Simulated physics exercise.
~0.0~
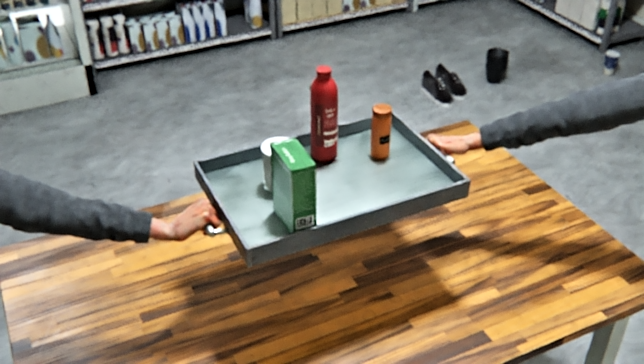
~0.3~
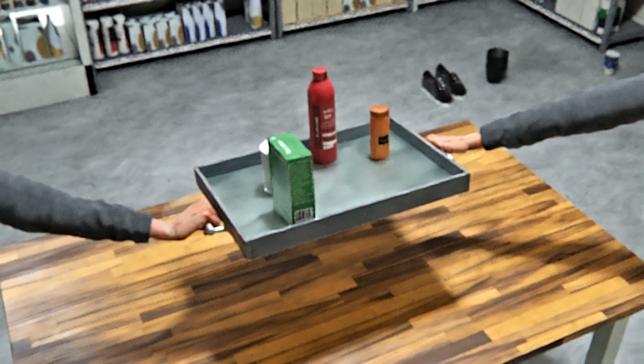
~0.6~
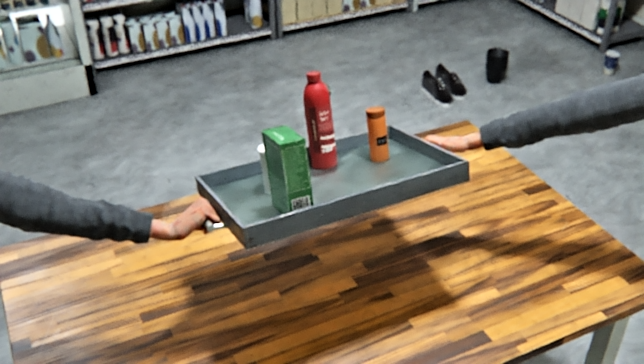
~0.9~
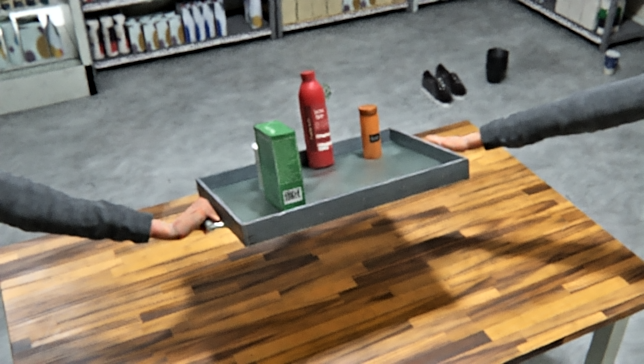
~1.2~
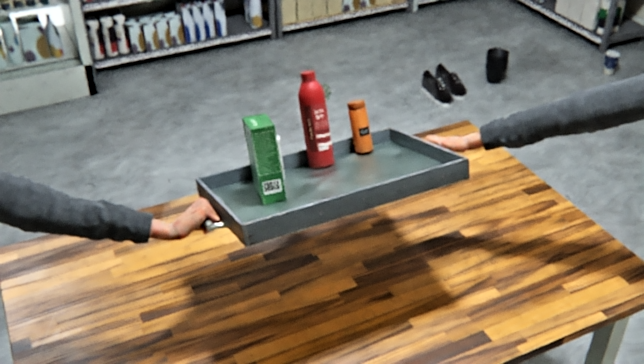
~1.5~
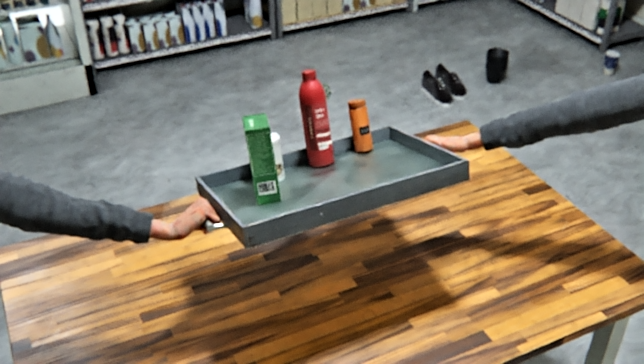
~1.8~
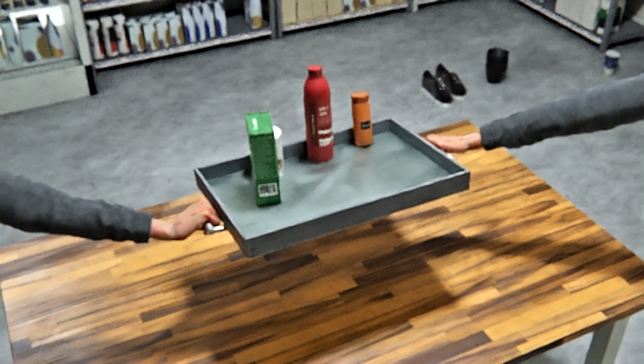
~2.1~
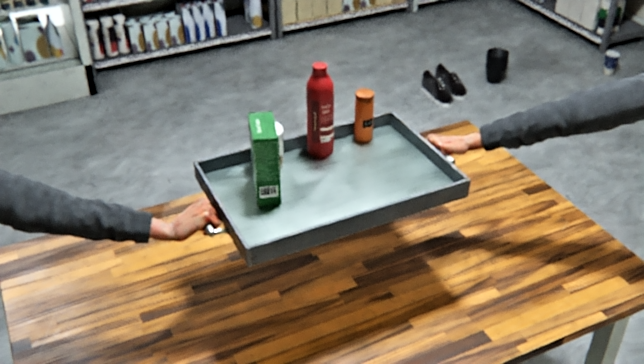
The clip opens on two gray-sleeved arms holding a gray rimmed tray above a wooden table, with a green packet, a white tin, a tall red bottle and an orange shaker standing on it. The tray tips so that its far edge dips, and everything on it leans. The green packet slides left and away, the orange shaker drifts toward the far left, and the white tin shifts, mostly hidden behind the packet. The red bottle barely moves. The tray then levels out, leaving all four items upright, the packet near the left rim and the shaker closer to the bottle.
